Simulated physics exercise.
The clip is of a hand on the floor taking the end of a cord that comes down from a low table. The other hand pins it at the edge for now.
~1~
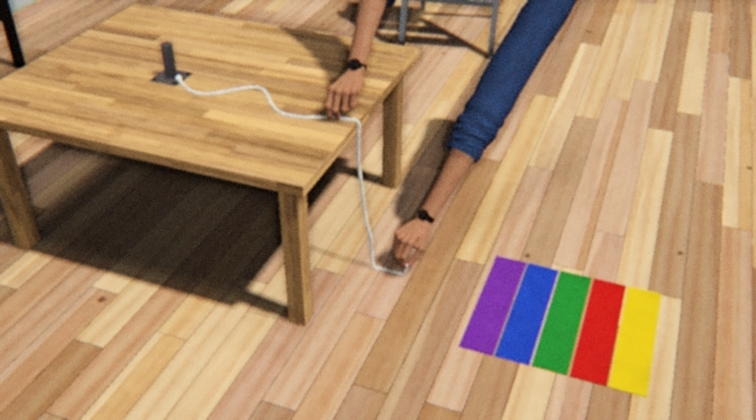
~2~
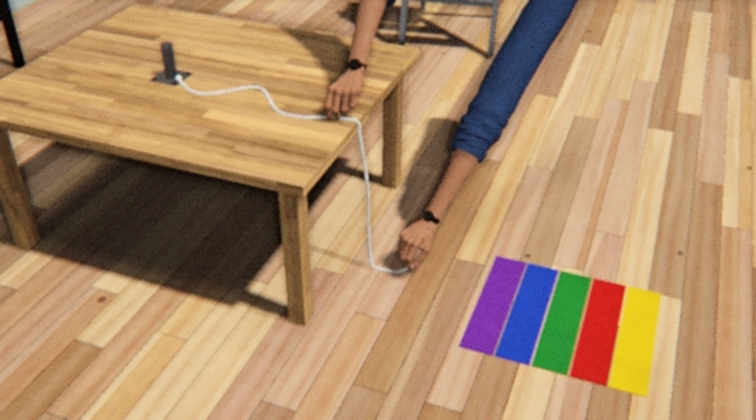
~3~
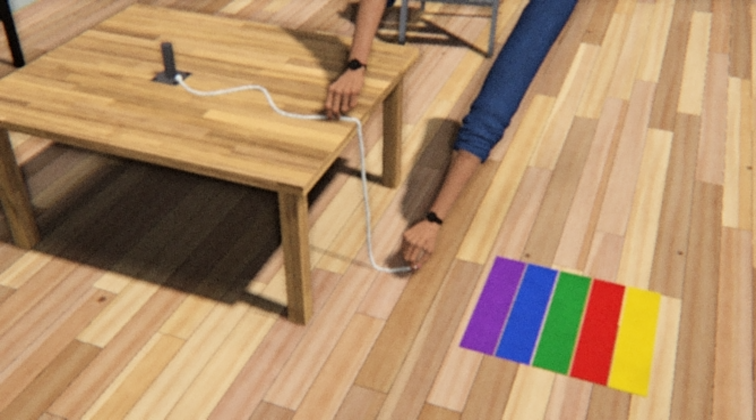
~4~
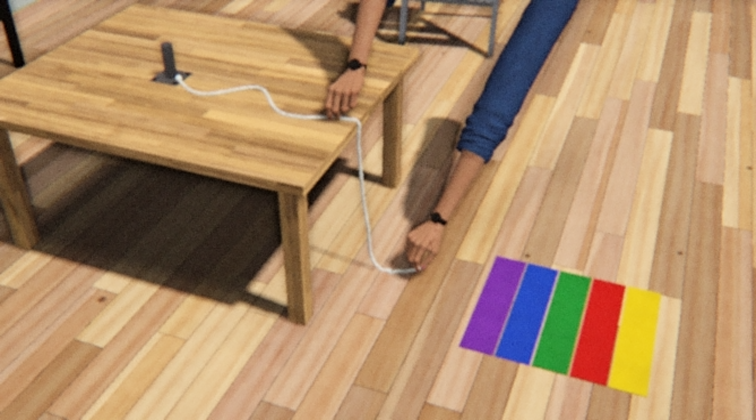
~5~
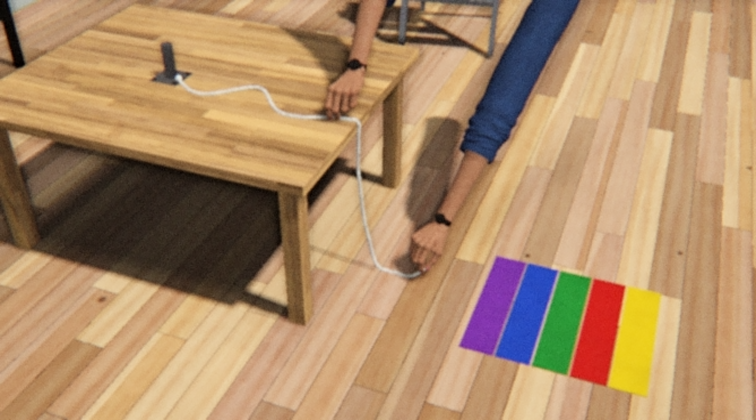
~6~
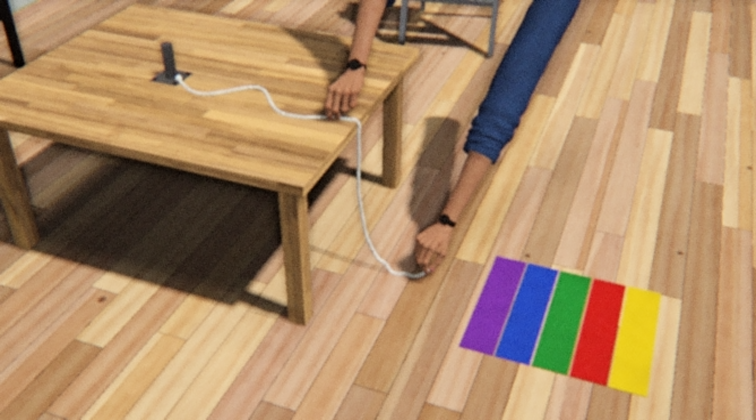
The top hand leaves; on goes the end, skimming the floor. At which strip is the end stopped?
The end stops over the green strip.
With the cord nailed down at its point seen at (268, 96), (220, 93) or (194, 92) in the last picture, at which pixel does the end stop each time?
In that order: (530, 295), (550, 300) and (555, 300).
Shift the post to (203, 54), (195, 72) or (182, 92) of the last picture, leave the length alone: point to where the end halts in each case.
About (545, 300), (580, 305) and (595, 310).
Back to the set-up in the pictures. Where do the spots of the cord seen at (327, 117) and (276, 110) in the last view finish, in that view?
They go to (363, 128) and to (313, 110).
Soon after, end near (493, 286); over purple.
After that, end near (535, 296); over blue.
At the stop, end near (561, 302); over green. It gets as far as the green strip.
